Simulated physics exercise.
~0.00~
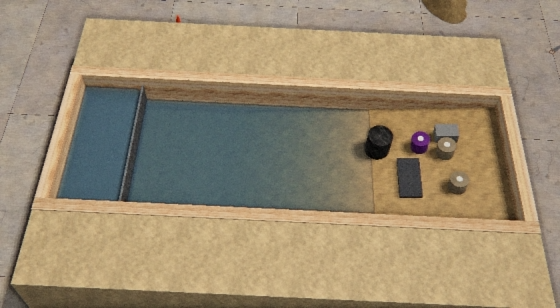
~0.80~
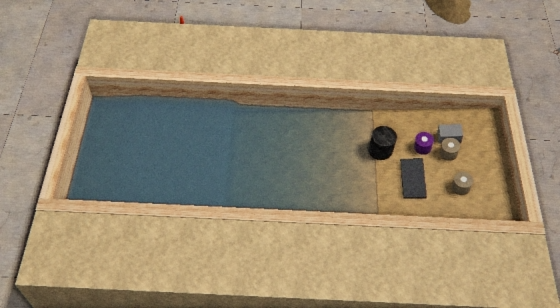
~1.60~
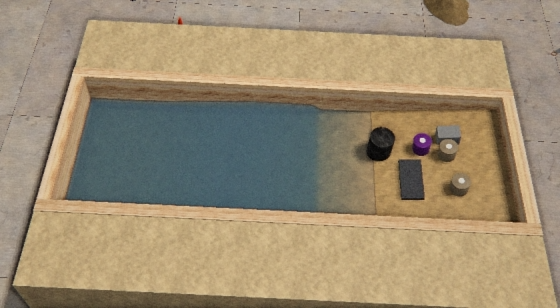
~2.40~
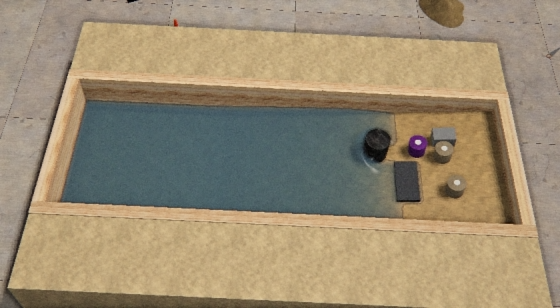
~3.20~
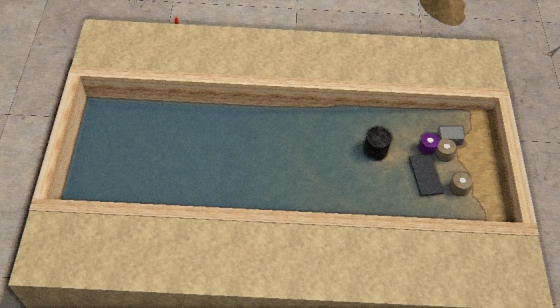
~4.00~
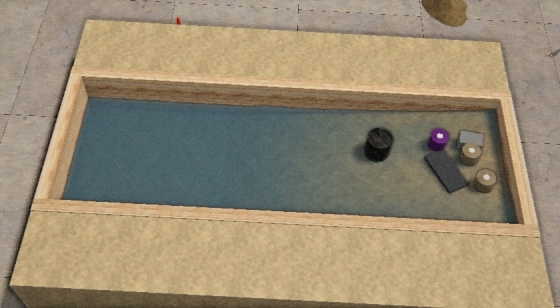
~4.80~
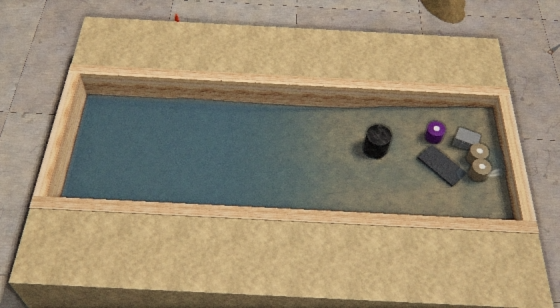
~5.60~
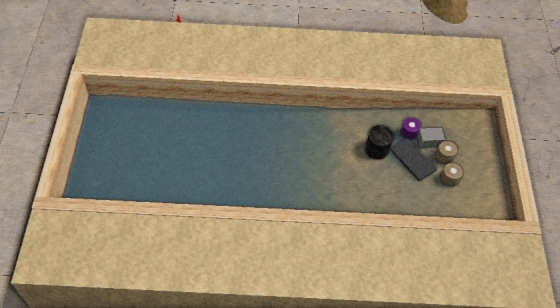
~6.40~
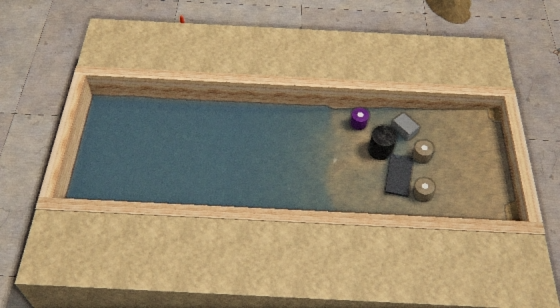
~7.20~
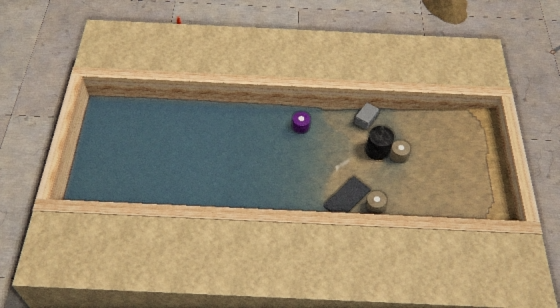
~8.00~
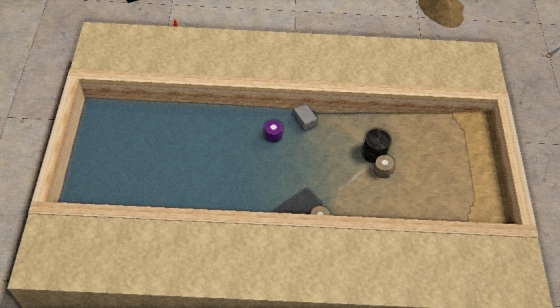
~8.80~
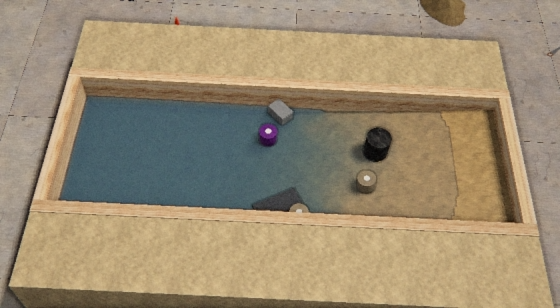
In a sandy, wood-edged tank, water spread rightward up the beach, nudging a purple tub and several blocks and cylinders toward the far end. Then it drew back, carrying them left into deeper water, while a black drum stayed put.
